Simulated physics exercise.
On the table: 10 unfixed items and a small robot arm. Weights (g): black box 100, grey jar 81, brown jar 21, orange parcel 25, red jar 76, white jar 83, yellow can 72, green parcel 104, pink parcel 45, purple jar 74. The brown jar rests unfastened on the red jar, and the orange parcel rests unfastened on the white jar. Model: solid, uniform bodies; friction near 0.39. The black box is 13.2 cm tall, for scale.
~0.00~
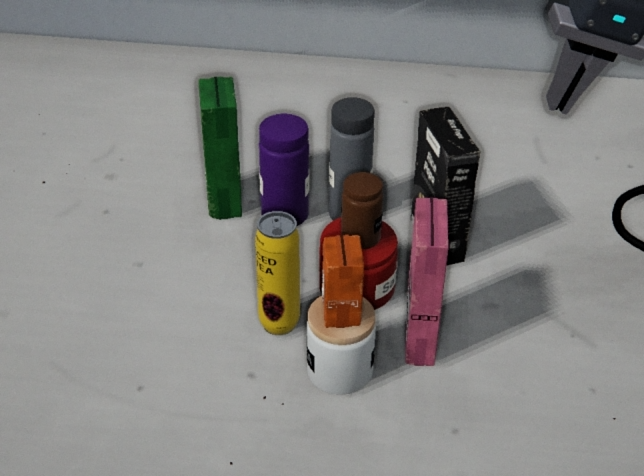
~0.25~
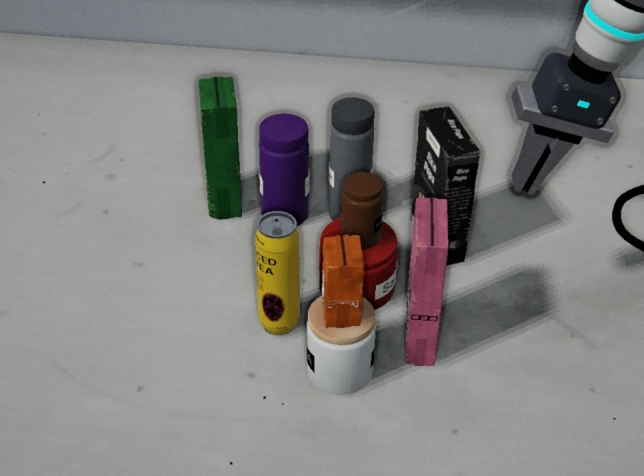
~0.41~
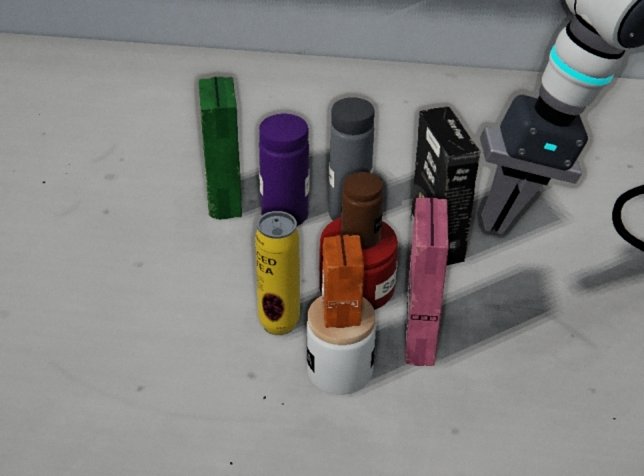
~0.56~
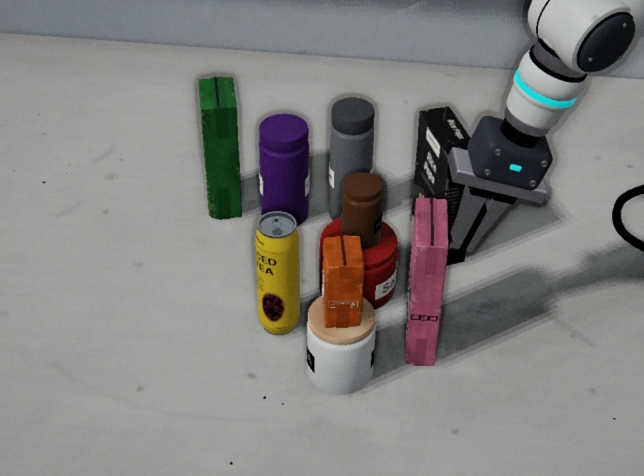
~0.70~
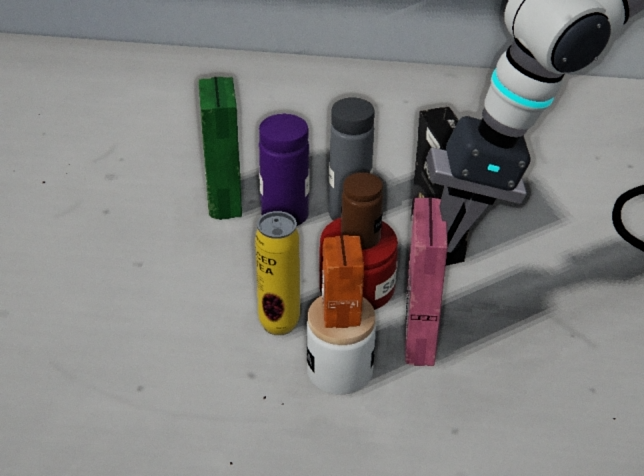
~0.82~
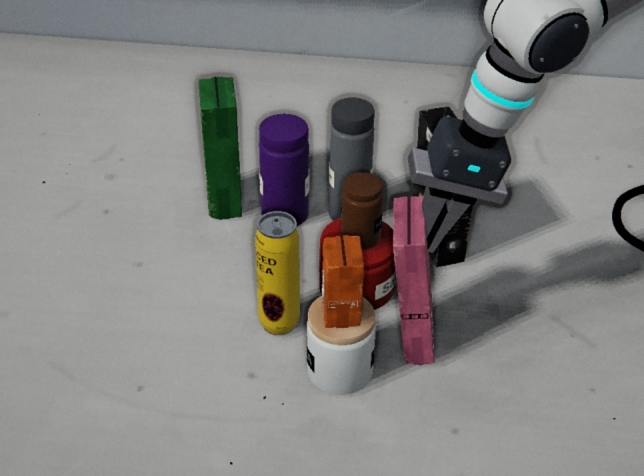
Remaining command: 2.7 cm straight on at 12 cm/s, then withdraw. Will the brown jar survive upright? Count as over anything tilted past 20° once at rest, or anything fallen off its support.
The brown jar: On its feet.
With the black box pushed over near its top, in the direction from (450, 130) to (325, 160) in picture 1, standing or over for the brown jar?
Brown jar topples.
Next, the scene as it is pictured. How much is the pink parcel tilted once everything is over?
It settles near 20° away from upright.
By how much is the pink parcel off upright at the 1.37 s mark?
Tilt: Around 20°.
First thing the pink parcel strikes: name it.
The first contact is with the orange parcel.
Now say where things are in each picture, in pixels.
In the first frame, has the fingertips at (567, 73); pink parcel (426, 284) standing straight; brown jar (362, 211).
In the second frame, has the fingertips at (532, 154); pink parcel (426, 284) standing straight; black box (443, 188), grey jar (351, 163).
In the third frame, has the fingertips at (501, 194); pink parcel (426, 284) standing straight; orange parcel (342, 282), red jar (358, 263).
In the fourth frame, has the fingertips at (469, 213); pink parcel (426, 284) standing straight; white jar (341, 343), yellow can (278, 276).
In the fifth frame, has the fingertips at (448, 213); pink parcel (425, 284) standing straight; green parcel (221, 150), purple jar (284, 172).
In the sixth frame, has the fingertips at (430, 214); pink parcel (415, 283) 8° off upright; brown jar (362, 211).
Around 1.07 s, orange parcel and pink parcel touch at 0.98 s; off upright pink parcel 20°, orange parcel 6°.
Around 1.37 s, off upright pink parcel 21°, orange parcel 6°.
Around 1.82 s, off upright pink parcel 21°, orange parcel 6°.
At rest, past 20° or fallen, pink parcel. Standing, black box, white jar, grey jar, red jar, purple jar, yellow can, green parcel, brown jar and orange parcel.
